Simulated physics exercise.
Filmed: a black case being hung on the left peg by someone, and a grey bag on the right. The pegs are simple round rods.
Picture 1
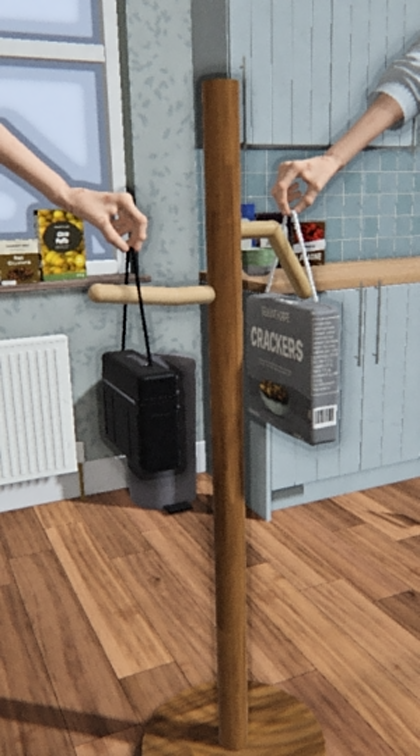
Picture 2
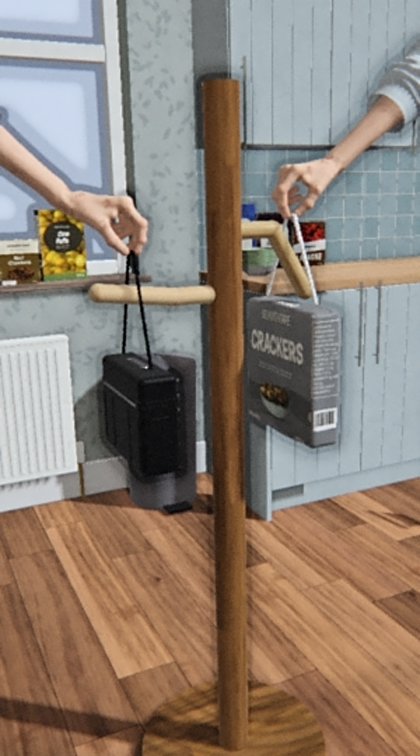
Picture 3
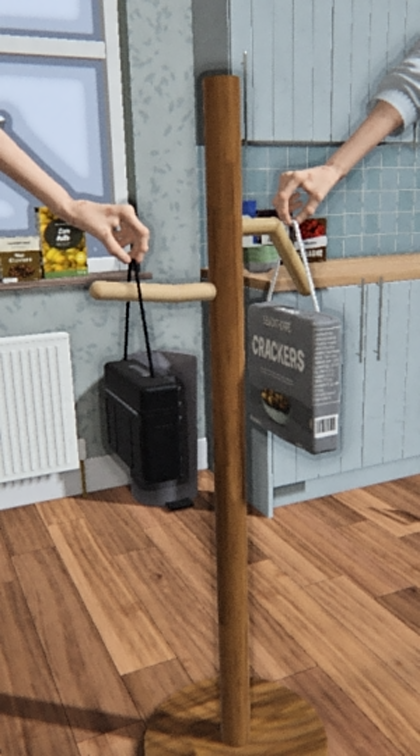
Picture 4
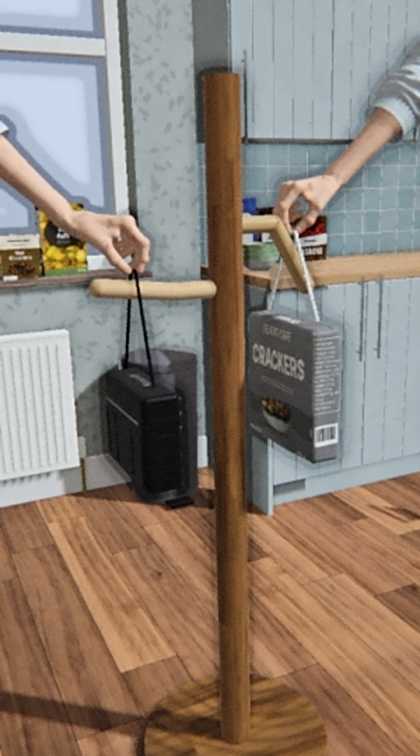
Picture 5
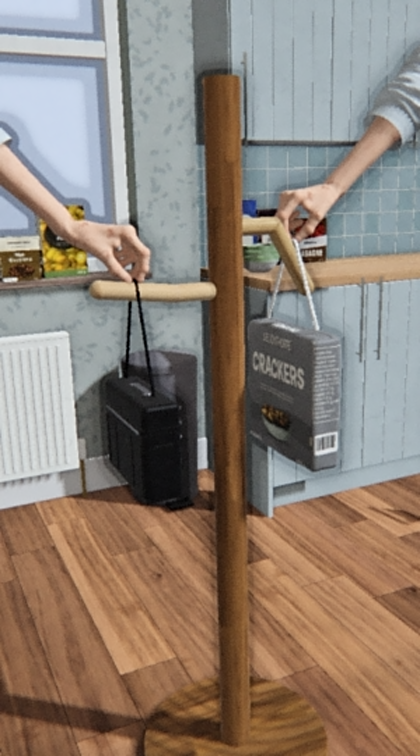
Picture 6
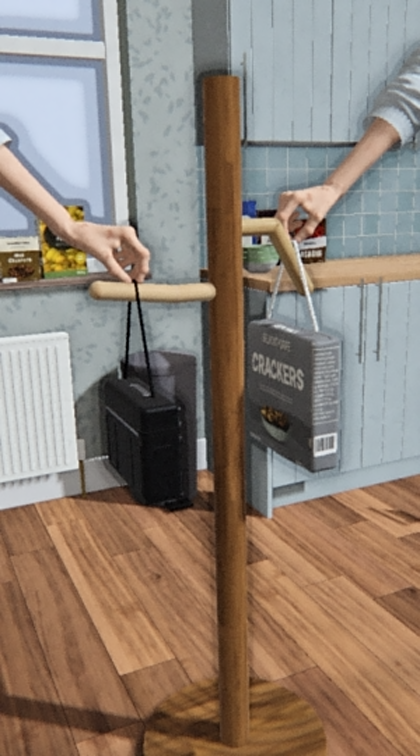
At first, two hands reaching in from either side hold a black case by its cord at the left peg of a wooden stand and a grey crackers bag at the right peg. Both hands then lower their loads slightly, and by the end they are nearly still, fingers still at the handles.
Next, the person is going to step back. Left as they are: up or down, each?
The black case remains hung; the grey bag comes off.
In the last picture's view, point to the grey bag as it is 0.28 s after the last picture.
Roughly (290, 503).
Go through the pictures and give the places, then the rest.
In the first picture, black case (139, 407); grey bag (290, 366); left peg tip (97, 293); right peg tip (304, 291).
In the second picture, black case (139, 410); grey bag (290, 368).
In the third picture, black case (141, 417); grey bag (291, 374).
In the fourth picture, black case (142, 426); grey bag (291, 383).
In the fifth picture, black case (142, 434); grey bag (291, 391).
In the sixth picture, black case (142, 436); grey bag (291, 392); left peg tip (98, 291), about level; right peg tip (305, 289), sloping steeply down.
Then, 0.28 s on from there, black case still up near (142, 436); grey bag falling near (290, 503).
Then, 0.52 s on from there, black case still up near (145, 438); grey bag on the floor near (270, 682).
Then, 0.80 s on from there, black case still up near (146, 438); grey bag on the floor near (252, 694).
In the end, black case still up near (145, 438); grey bag on the floor near (246, 698). The black case remains on its peg and the grey bag slips off its peg.
